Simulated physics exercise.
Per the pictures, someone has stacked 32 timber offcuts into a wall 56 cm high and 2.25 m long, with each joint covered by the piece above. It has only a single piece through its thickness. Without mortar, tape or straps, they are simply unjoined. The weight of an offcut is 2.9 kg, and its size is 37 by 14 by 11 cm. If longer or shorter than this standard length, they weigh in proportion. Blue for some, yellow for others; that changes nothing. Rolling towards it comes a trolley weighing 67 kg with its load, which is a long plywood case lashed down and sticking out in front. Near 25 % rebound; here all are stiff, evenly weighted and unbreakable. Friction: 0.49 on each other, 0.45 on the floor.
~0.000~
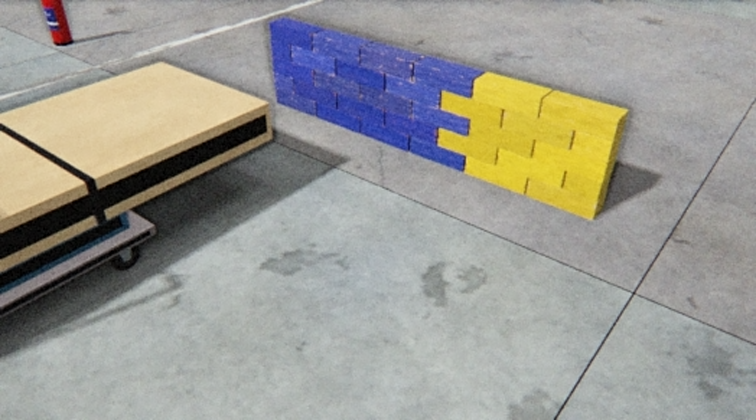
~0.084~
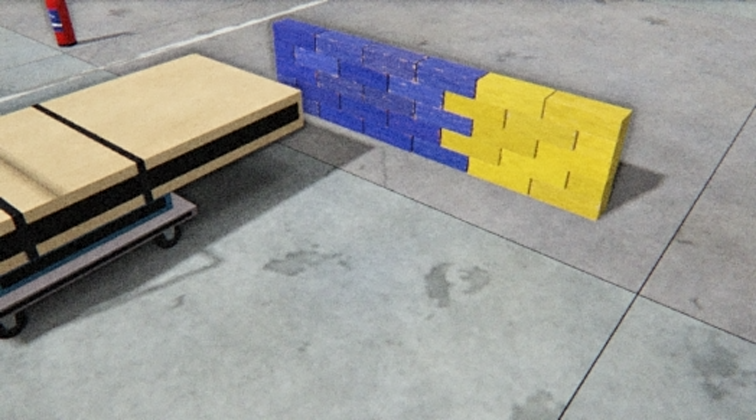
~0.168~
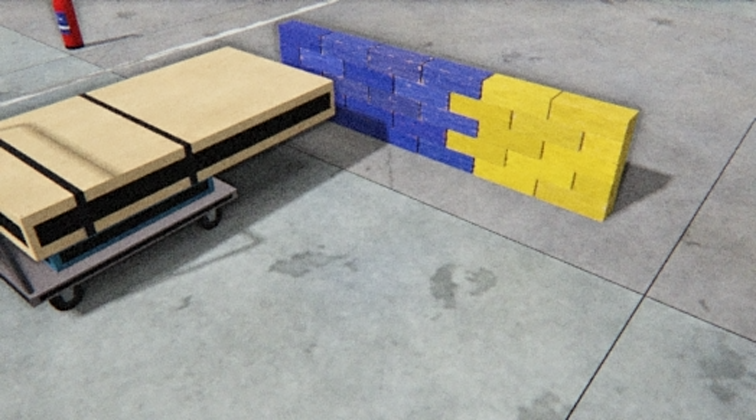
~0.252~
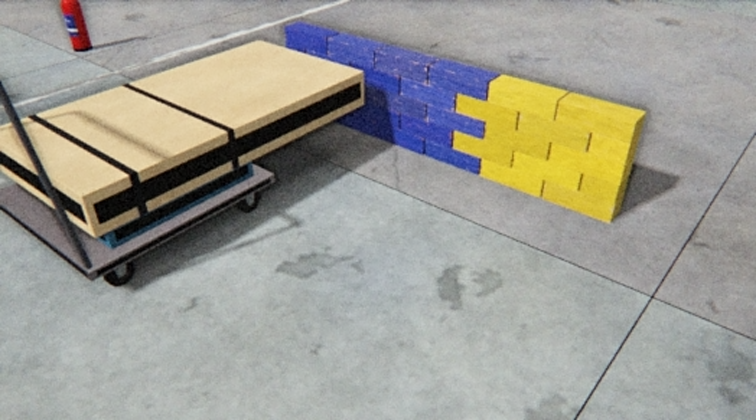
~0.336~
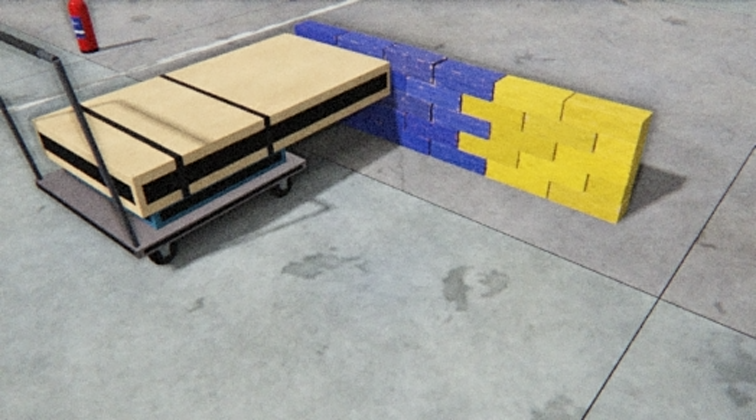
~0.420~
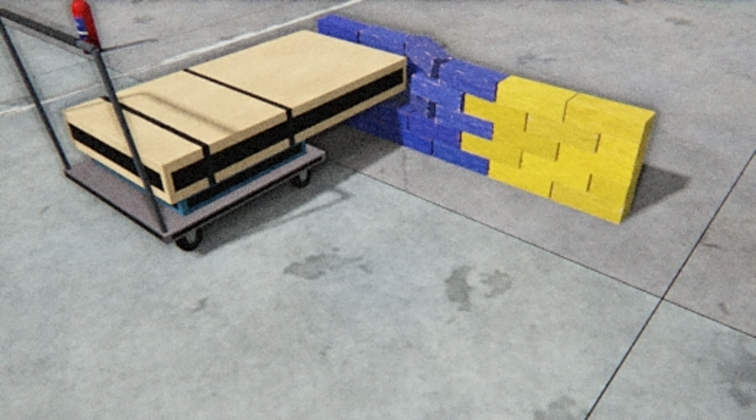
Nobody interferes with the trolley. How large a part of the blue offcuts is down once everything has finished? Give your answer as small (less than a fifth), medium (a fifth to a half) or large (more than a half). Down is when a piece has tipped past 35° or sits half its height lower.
Large - more than a half.
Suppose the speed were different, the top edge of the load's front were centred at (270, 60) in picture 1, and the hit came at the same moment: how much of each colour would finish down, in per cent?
Result - blue: 60%; yellow: 0%.
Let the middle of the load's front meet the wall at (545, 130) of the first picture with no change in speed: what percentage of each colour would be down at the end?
Blue 20 %, yellow 80 %.
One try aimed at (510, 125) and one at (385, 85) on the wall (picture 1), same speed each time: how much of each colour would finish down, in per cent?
First try then second: Blue 20 and 60, yellow 80 and 20 per cent.
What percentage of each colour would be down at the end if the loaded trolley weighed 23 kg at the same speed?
Share down - blue: 60; yellow: 0 (per cent).
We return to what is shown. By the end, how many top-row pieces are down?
That row gives 4 in all.
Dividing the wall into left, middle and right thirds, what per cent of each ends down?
From the left: 80, then 50, then 0 percent.
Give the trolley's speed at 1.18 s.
Roughly 0.9 m/s.
After 0.56 s, load 38 cm past the wall's line, still rolling; 7 of the 20 blue offcuts down (7 of 32 in all colours); top blue offcut leaning 17°, 48 mm lower.
After 0.84 s, load 80 cm past the wall's line, still rolling; 11 of the 20 blue offcuts down (11 of 32 in all colours); top blue offcut on its side.
After 1.18 s, load 1.15 m past the wall's line, still rolling; 14 of the 20 blue offcuts down (14 of 32 in all colours); top blue offcut on its side.
At rest (2.0 s), load 1.29 m past the wall's line, stopped; 14 of the 20 blue offcuts down (14 of 32 in all colours); top blue offcut on its side; top yellow offcut unmoved. That is 70 per cent. As the last picture would show them, middles, top blue offcut near (485, 81), top yellow offcut near (609, 118).
